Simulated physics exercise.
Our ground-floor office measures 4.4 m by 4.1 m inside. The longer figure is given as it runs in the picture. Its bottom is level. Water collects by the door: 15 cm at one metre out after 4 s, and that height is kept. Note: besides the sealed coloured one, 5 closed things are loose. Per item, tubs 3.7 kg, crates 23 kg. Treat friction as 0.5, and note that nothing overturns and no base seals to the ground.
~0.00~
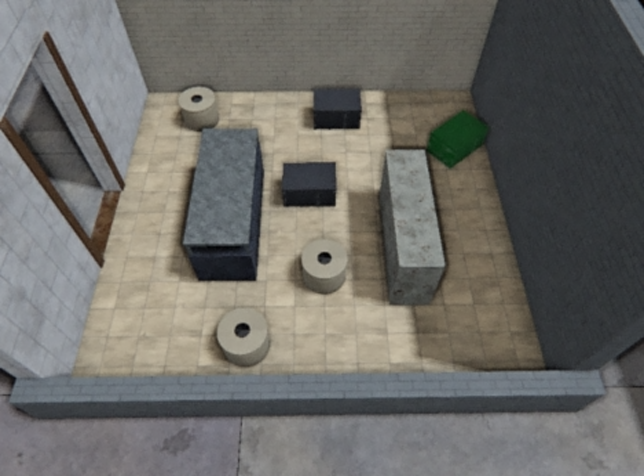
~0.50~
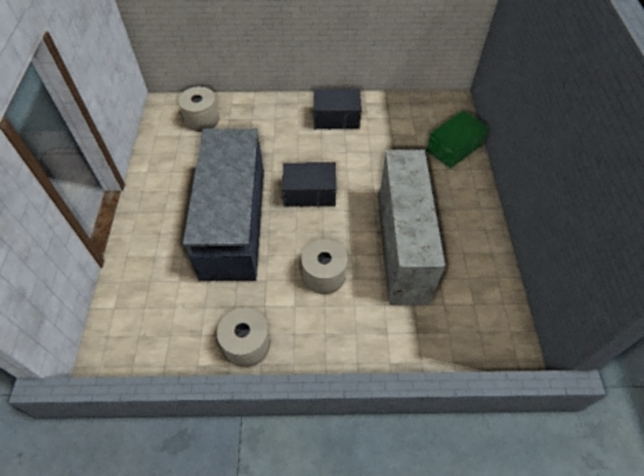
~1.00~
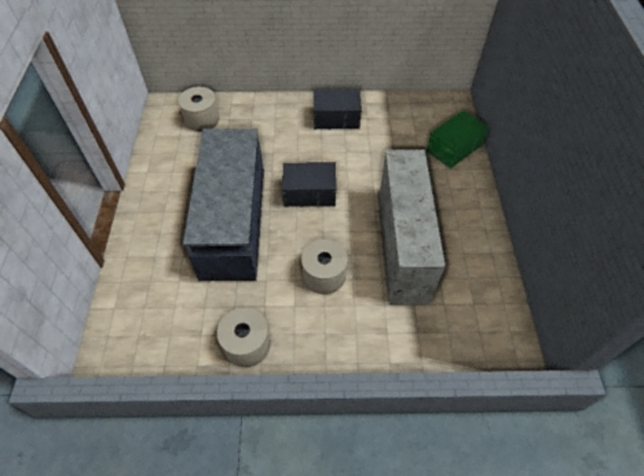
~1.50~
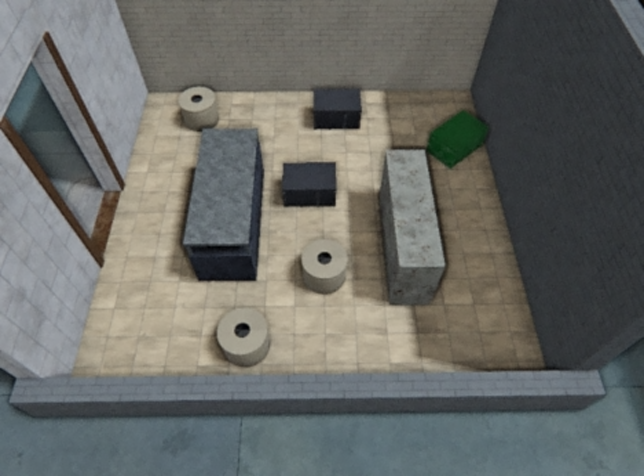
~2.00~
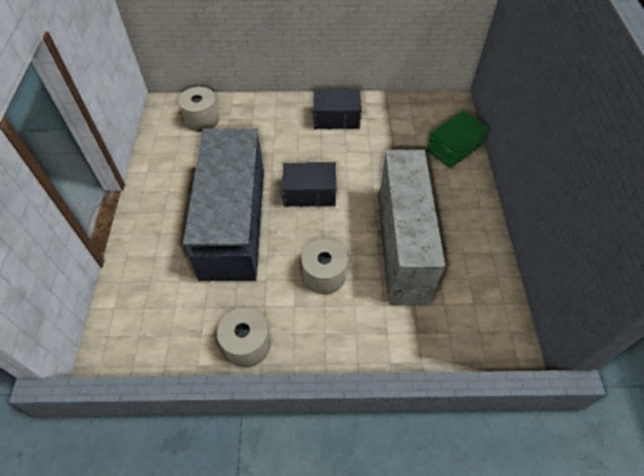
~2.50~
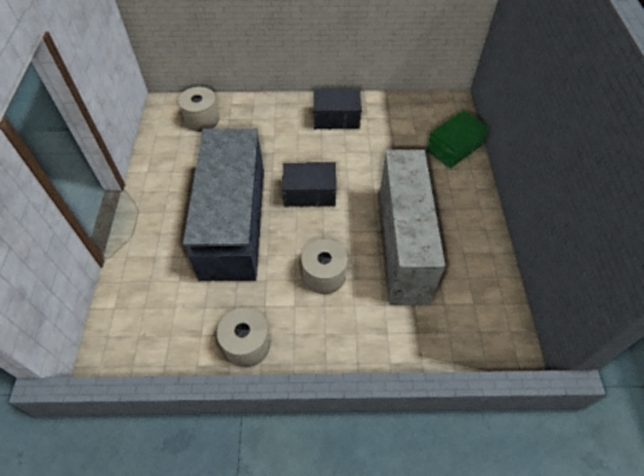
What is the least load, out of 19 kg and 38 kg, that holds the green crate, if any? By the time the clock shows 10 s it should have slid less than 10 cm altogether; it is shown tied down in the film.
The least is 19 kg.
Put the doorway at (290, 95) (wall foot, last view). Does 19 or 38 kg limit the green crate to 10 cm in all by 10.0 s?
In that setup the first mass works.
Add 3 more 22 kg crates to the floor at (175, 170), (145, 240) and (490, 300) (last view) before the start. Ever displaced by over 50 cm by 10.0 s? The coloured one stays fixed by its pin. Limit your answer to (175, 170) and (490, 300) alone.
In order: Within the mark, within the mark.
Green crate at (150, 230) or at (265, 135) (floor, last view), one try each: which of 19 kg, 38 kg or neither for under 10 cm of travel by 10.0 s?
Trial 1 - only the upper mass works; trial 2 - the lower mass works.
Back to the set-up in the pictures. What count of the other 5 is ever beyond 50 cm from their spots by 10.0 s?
1.
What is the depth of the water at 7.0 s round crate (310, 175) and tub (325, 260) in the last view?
Around 0 cm and 0 cm.
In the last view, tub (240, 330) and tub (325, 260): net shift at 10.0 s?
They sit 60 cm and 0 cm away, in the order given.
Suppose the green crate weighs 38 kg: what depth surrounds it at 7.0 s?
Depth: Approx. 0 cm.
After 3.5 s the green crate would be 0 cm from its start with 19 kg and 0 cm from its start with 38 kg; 0 cm of water round it then.
After 4.5 s the green crate would be 0 cm from its start with 19 kg and 0 cm from its start with 38 kg; 0 cm of water round it then.
After 7.0 s the green crate would be 0 cm from its start with 19 kg and 0 cm from its start with 38 kg; 0 cm of water round it then.
After 10.0 s the green crate would be 0 cm from its start with 19 kg and 0 cm from its start with 38 kg; 2 cm of water round it then.
